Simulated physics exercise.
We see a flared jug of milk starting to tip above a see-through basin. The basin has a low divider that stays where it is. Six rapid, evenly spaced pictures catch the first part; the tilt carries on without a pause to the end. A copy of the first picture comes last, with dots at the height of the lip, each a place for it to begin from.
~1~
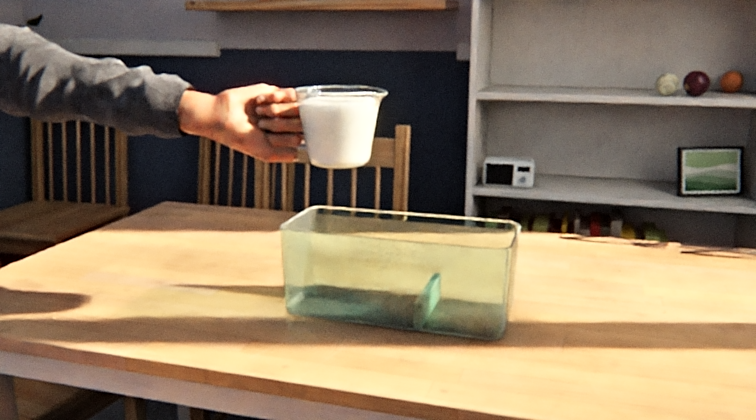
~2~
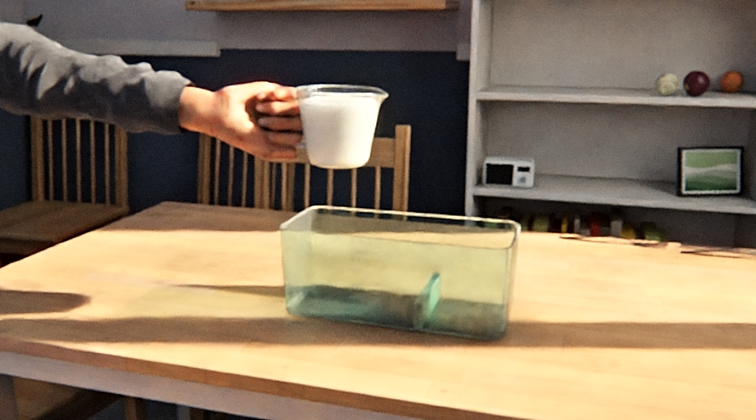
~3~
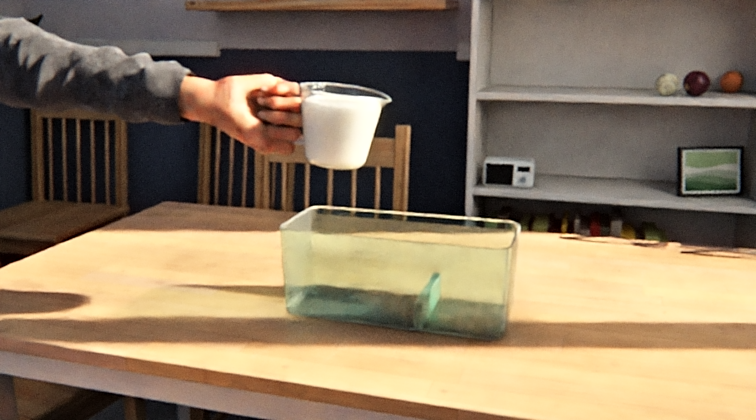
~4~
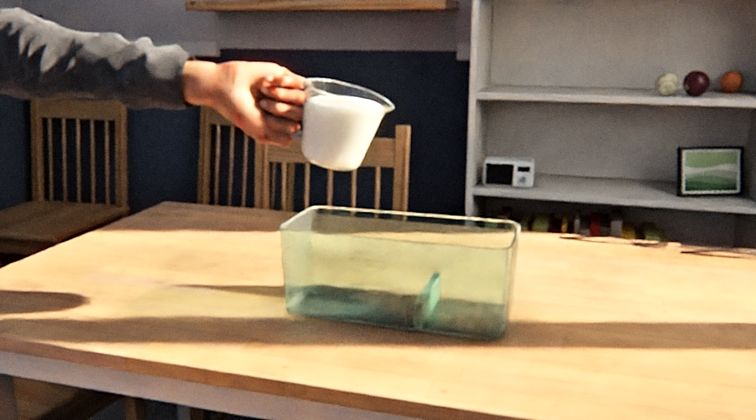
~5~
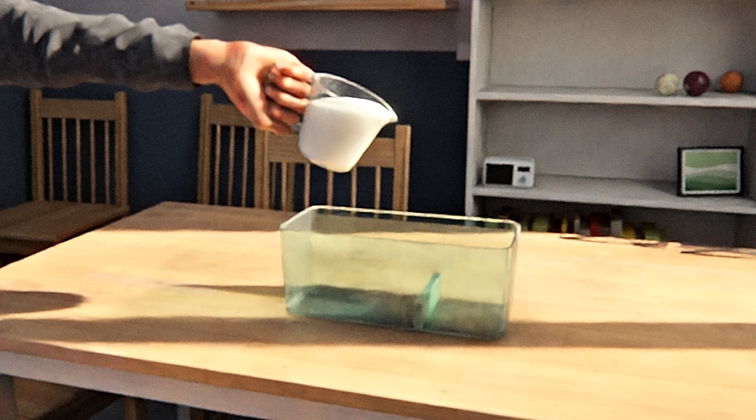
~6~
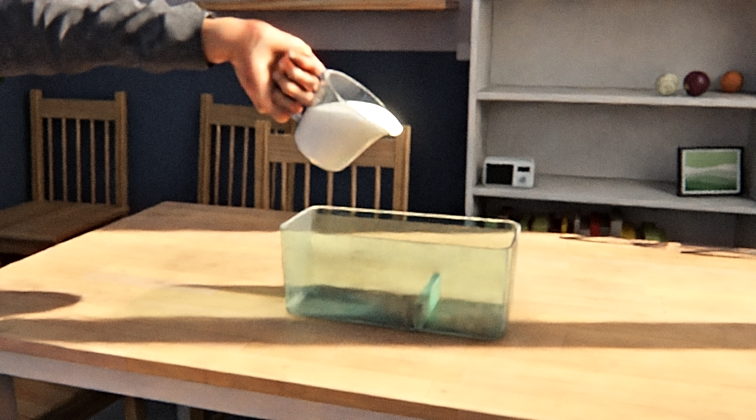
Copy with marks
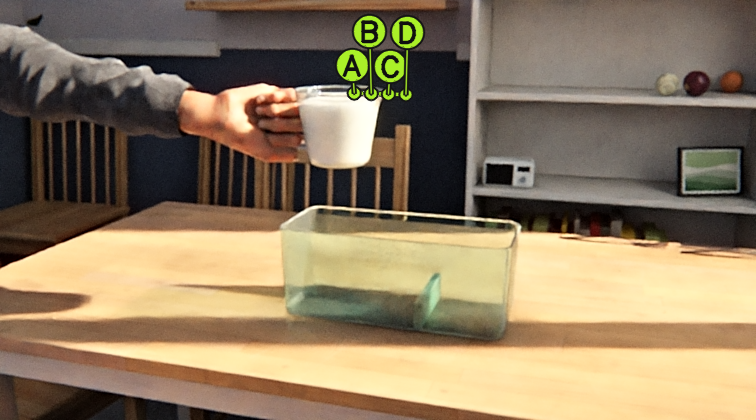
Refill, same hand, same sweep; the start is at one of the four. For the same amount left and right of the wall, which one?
The answer is place D.
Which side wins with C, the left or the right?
The left side.
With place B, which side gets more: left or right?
The left side.
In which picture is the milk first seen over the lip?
In picture 6.
On the marked copy, A at (354, 93); B at (371, 93); C at (388, 94); D at (405, 94).
With A, about 84 % ends left of the wall and 13 % right of it; 4 % is lost outside.
With B, about 79 % ends left of the wall and 17 % right of it; 3 % is lost outside.
With C, about 66 % ends left of the wall and 32 % right of it; 3 % is lost outside.
With D, about 53 % ends left of the wall and 44 % right of it; 3 % is lost outside.
